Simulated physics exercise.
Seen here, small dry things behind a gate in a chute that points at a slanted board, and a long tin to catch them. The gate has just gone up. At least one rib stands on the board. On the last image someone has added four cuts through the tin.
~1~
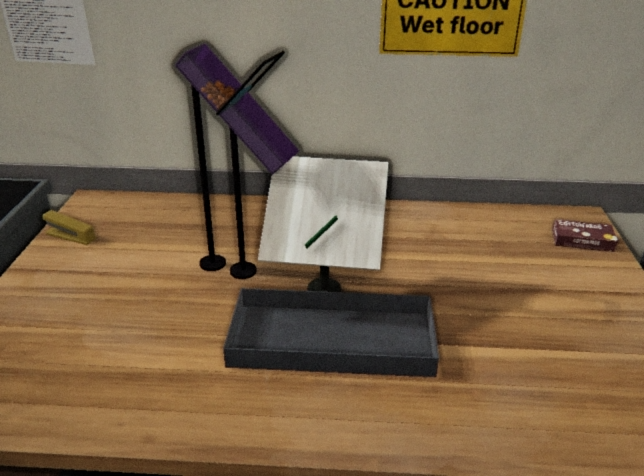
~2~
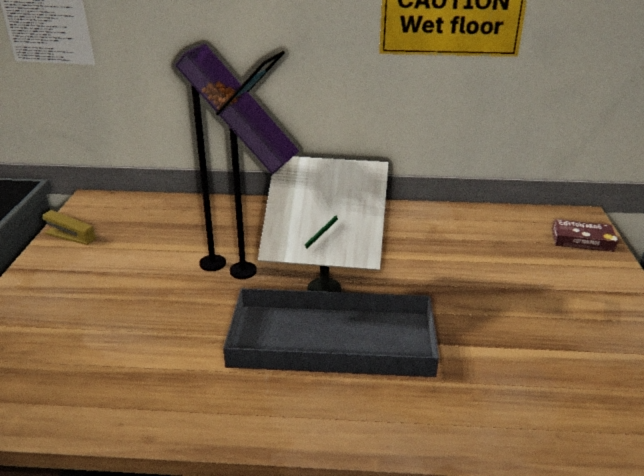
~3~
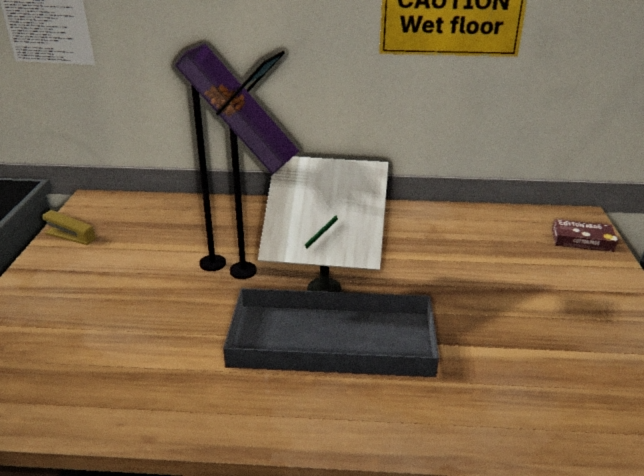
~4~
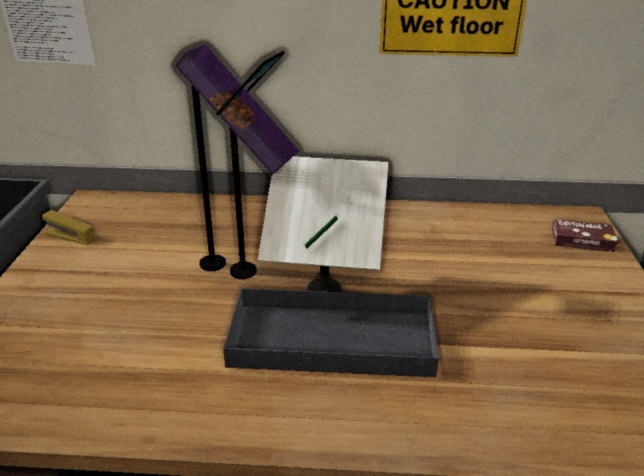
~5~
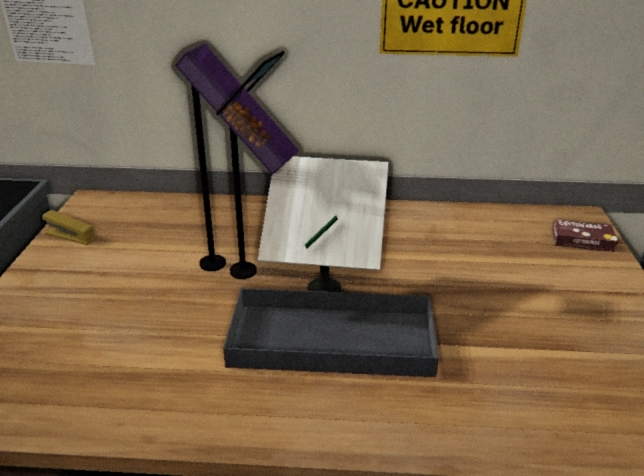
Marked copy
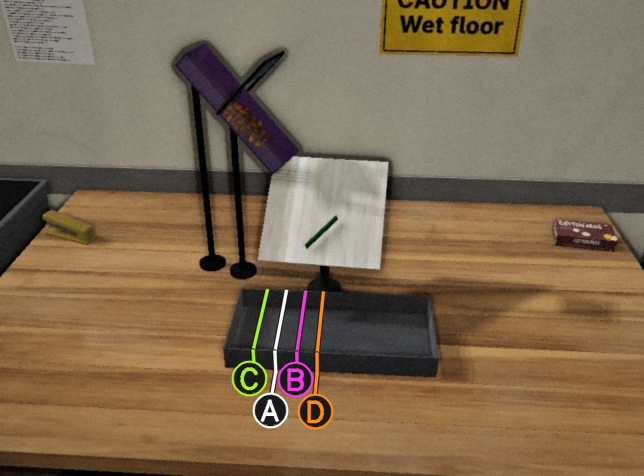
Brown kibble pieces sliding partway down a sloping purple chute past a raised gate, above a pale slanted board and empty grey tin.
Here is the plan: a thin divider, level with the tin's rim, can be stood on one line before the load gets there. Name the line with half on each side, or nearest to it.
Best: A.
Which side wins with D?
The left side.
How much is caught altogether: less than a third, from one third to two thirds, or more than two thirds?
About that: More than two thirds.
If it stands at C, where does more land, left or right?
The right side.
On the marked copy, line A crosses the front rim at (275, 351); line B crosses the front rim at (296, 351); line C crosses the front rim at (253, 350); line D crosses the front rim at (317, 352).
With A, of what is caught, about a third on the left of the divider, about two thirds on the right.
With B, of what is caught, most on the left of the divider, about a quarter on the right.
With C, of what is caught, a small part on the left of the divider, nearly all on the right.
With D, of what is caught, most on the left of the divider, a small part on the right.
